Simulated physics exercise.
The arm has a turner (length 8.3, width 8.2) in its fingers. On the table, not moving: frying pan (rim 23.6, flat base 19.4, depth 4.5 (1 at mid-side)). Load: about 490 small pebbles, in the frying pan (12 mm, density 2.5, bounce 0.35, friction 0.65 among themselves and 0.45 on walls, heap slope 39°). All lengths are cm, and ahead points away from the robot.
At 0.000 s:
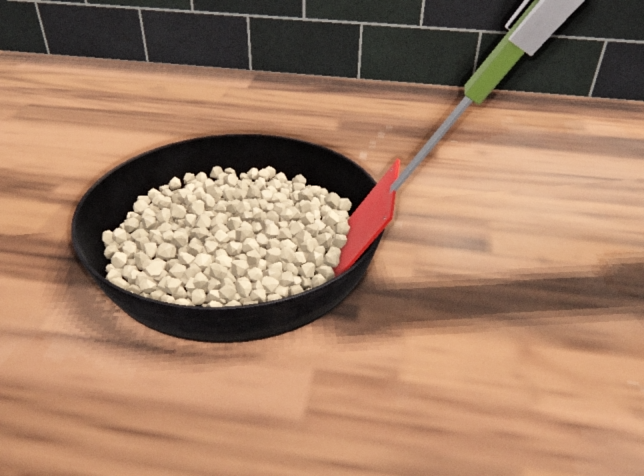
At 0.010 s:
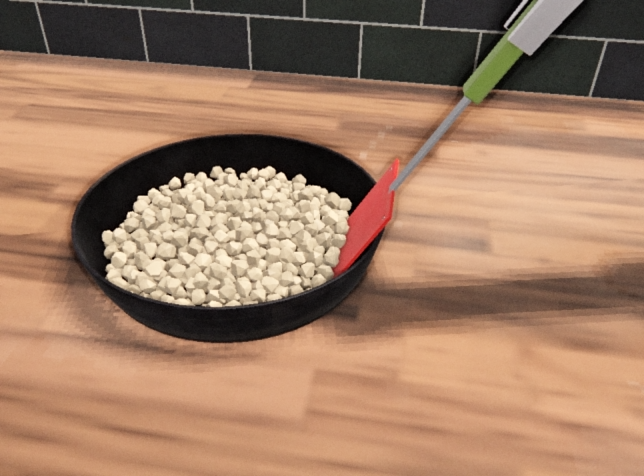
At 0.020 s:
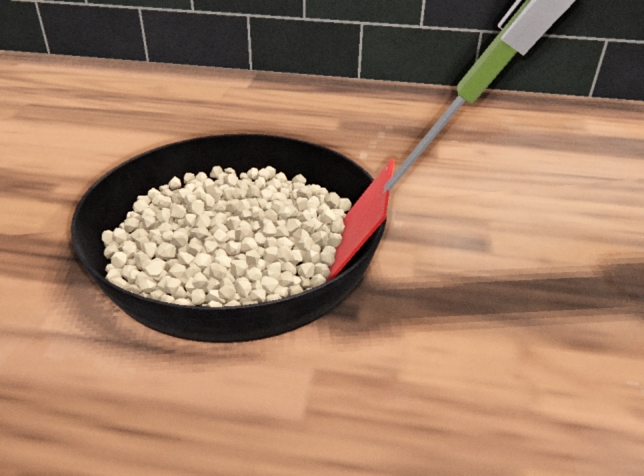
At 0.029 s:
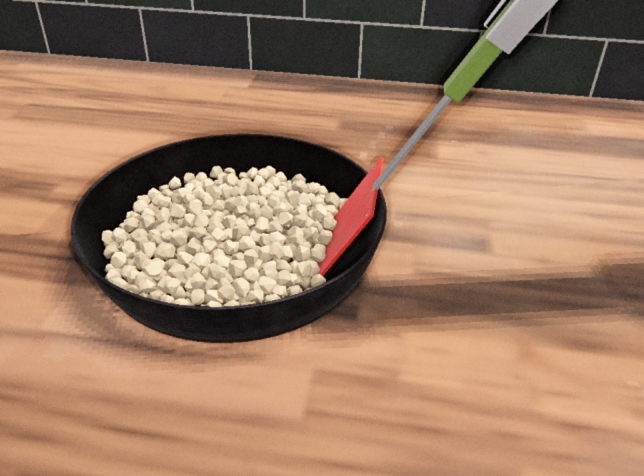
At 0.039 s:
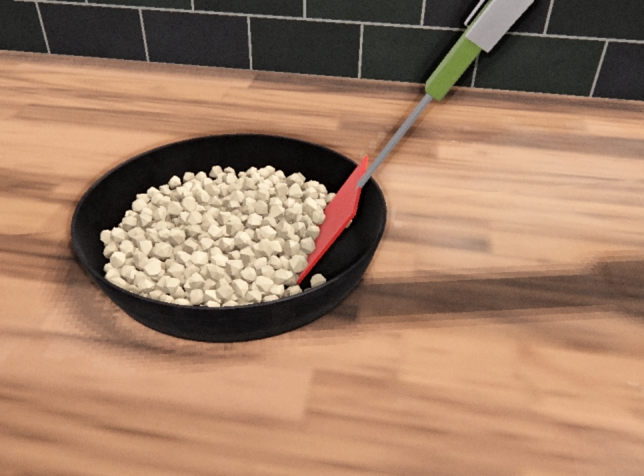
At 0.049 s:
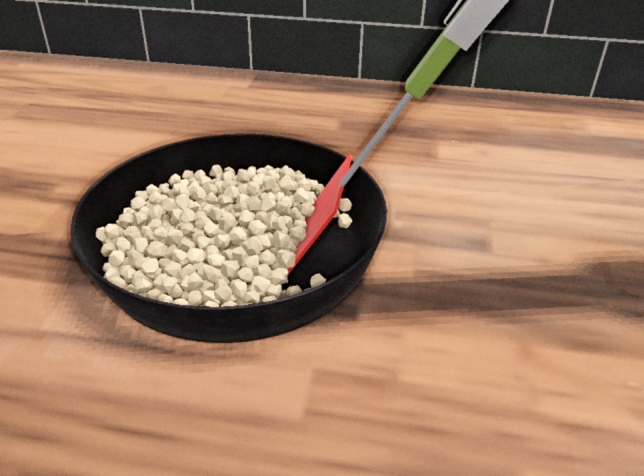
On a wooden countertop before dark tiles, a black frying pan full of pale pebbles sits still, with a red turner resting inside its right edge. The turner then slides left, pushing the heap a short way across the pan and leaving a few pebbles behind on the right.
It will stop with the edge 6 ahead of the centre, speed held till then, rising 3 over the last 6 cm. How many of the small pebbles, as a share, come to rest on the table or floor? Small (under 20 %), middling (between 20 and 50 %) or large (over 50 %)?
On the table or floor the share is middling, between 20 and 50 %.
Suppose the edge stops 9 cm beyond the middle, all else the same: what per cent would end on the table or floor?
In that case some 35 per cent.
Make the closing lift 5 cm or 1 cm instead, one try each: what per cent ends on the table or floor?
Some 25 and 30 per cent.
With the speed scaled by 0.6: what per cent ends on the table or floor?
About 15 per cent.
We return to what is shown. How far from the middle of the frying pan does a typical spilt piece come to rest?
Roughly 32 cm.
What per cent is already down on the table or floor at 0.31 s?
Some 15 per cent.
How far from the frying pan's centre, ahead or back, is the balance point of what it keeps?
Some 3.5 cm ahead.
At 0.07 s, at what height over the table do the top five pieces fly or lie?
Roughly 6 cm.
By 0.07 s, sloping 60°, highest piece 7 above the table; 486 in the frying pan.
By 0.10 s, sloping 60°, highest piece 8 above the table; 485 in the frying pan, 1 on the blade or in flight.
By 0.31 s, sloping 60°, highest piece 15 above the table; 349 in the frying pan, 61 on the table or floor, 76 on the blade or in flight.
By 1.36 s, sloping 60°, highest piece 5 above the table; 349 in the frying pan, 137 on the table or floor.
Final count, 349 in the frying pan, 137 on the table or floor. That is 28 % on the table or floor.
